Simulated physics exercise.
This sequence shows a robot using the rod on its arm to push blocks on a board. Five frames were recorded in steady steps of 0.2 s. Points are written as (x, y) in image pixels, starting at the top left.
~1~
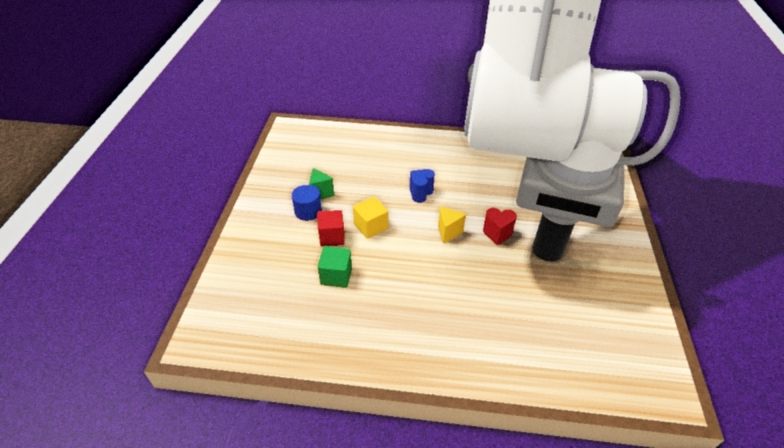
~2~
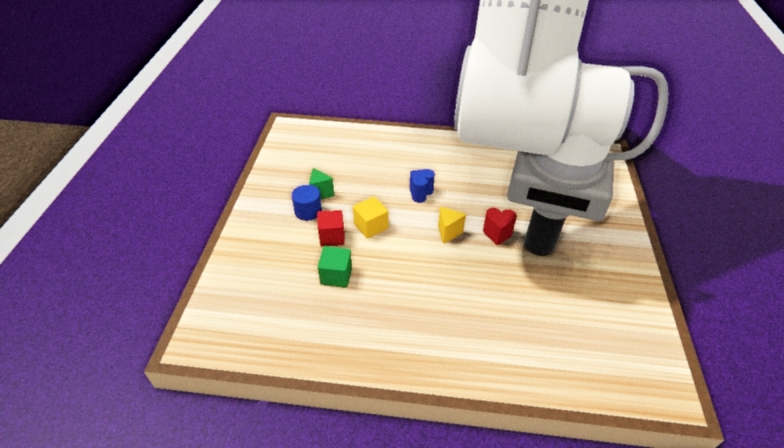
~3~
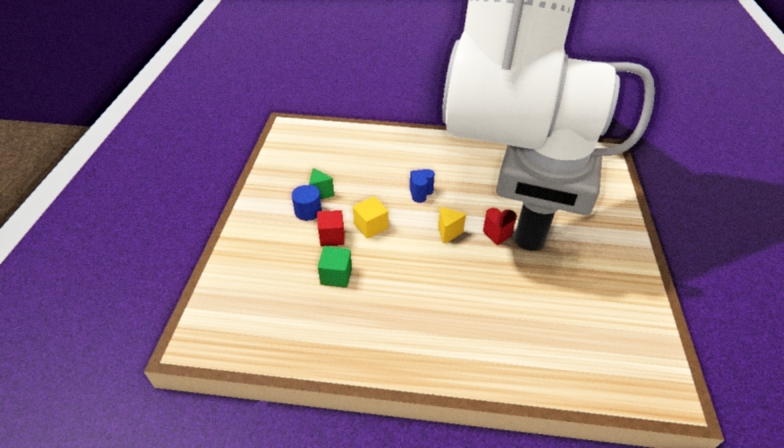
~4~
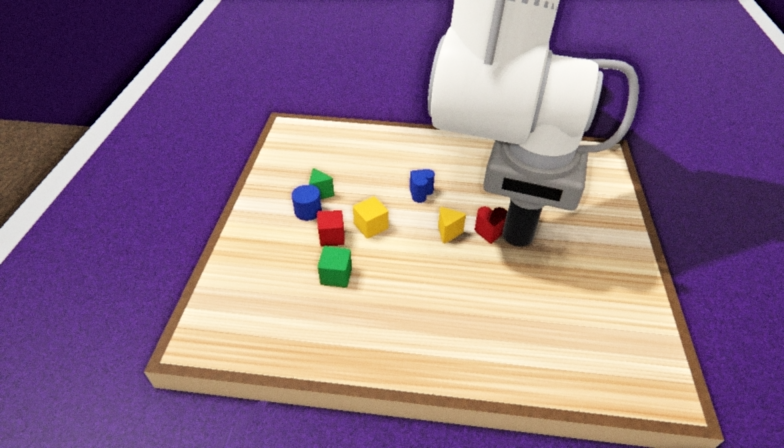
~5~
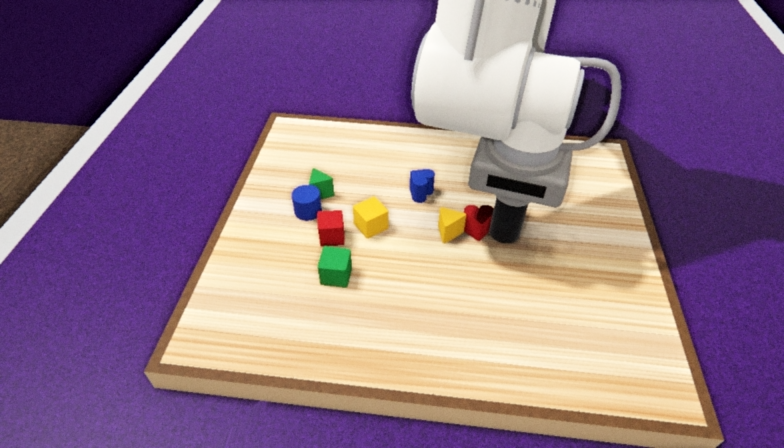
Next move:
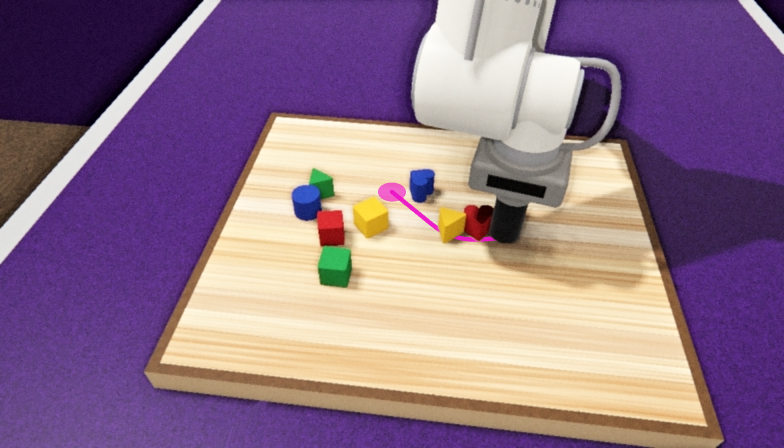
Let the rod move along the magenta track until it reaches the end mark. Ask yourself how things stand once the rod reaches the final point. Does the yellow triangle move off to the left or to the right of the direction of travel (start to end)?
Taking start-to-end as forward, the block's sideways shift goes to the left.
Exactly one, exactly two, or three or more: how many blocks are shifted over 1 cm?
Looking at the path, I think three or more of the blocks end up more than 1 cm away.
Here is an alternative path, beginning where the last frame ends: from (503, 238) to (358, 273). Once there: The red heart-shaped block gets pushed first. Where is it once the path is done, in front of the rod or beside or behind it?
I'd say it has come free.
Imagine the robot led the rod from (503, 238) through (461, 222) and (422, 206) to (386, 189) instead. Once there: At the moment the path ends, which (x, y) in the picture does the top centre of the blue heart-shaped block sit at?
At (411, 164).
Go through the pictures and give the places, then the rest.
The first frame shows lower end of the rod at (548, 250), tops of blocks, green triangle at (319, 176), yellow square block at (371, 208), blue heart-shaped block at (422, 176), yellow triangle at (451, 215), red heart-shaped block at (502, 216).
The second frame shows rod at (539, 245), blocks as before.
The third frame shows rod at (530, 240), blocks as before.
The fourth frame shows rod at (518, 236), red heart-shaped block at (493, 214).
The fifth frame shows rod at (504, 233), green triangle at (319, 176), yellow square block at (371, 208), blue heart-shaped block at (422, 176), yellow triangle at (451, 215), red heart-shaped block at (480, 212).
The drawn path runs from (503, 238) by way of (457, 237) and (421, 215) to (392, 192).
What follows on the original path. One third of the way, rod at (457, 232); yellow triangle at (427, 215), turned 20° clockwise; red heart-shaped block at (448, 201), turned 45° clockwise.
Two thirds of the way, rod at (421, 210); blue heart-shaped block at (420, 174); yellow triangle at (402, 208), turned 70° anticlockwise; red heart-shaped block at (436, 183), turned 80° clockwise.
At the end, rod at (392, 187); green triangle not moved; yellow square block not moved; blue heart-shaped block at (416, 165), turned 75° clockwise; yellow triangle at (401, 206), turned 90° anticlockwise; red heart-shaped block at (437, 182), turned 95° clockwise.
